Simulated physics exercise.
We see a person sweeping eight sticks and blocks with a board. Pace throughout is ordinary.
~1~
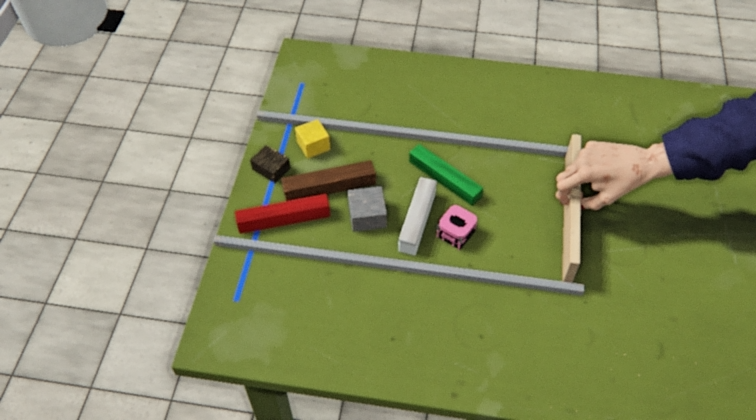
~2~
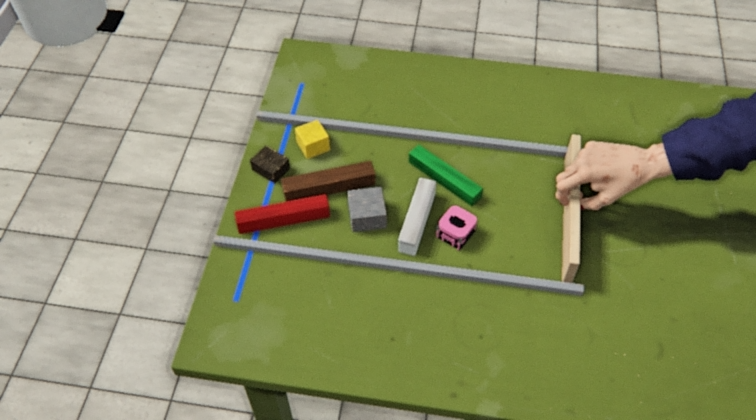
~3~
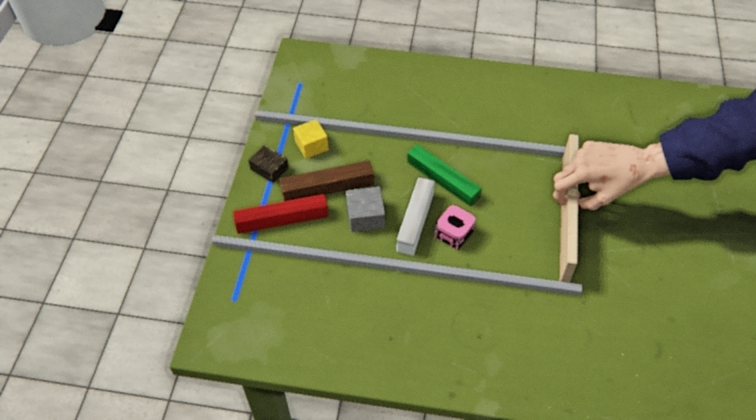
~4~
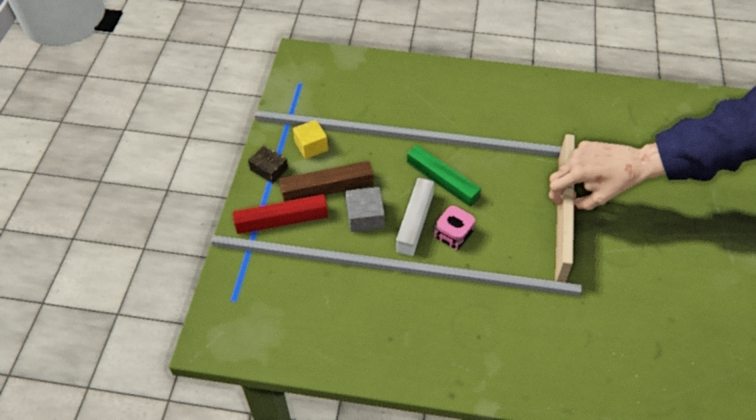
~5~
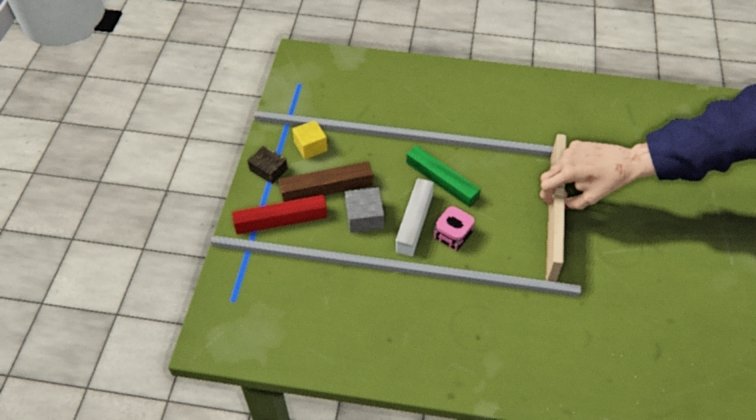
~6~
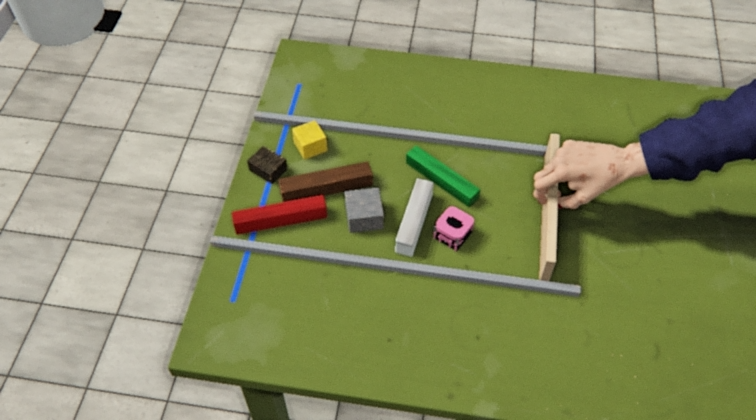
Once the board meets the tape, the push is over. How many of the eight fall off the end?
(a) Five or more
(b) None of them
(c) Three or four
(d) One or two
Answer: C.
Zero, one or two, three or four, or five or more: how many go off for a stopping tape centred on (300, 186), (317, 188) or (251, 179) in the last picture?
In that order: Either one or two; 1 or 2; five or over.
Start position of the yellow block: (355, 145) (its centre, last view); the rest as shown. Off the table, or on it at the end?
Placed there, it does not drop.
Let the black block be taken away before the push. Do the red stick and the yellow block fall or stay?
The red stick is gone, the yellow block is still there.
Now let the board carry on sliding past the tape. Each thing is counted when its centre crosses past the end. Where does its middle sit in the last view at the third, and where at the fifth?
(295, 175) and (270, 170).
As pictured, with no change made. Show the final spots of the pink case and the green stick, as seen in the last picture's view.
Final positions - pink case around (245, 207), green stick around (270, 150).
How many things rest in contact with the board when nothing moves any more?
That number would be 2.
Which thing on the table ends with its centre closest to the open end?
The one in question is the white stick.
A little later, none off yet; black block at rest near (267, 165); red stick at rest near (280, 215); yellow block at rest near (310, 140).
Next, none off yet; black block at rest near (267, 165); red stick shifted a little near (250, 214); yellow block at rest near (310, 140).
Later still, one off so far; black block shifted about its own width near (255, 148); red stick dropping near (201, 279); yellow block shifted about its own width near (289, 135).
When it is over, the number that fall off is three or four; down, grey block, brown bar, red stick and black block.
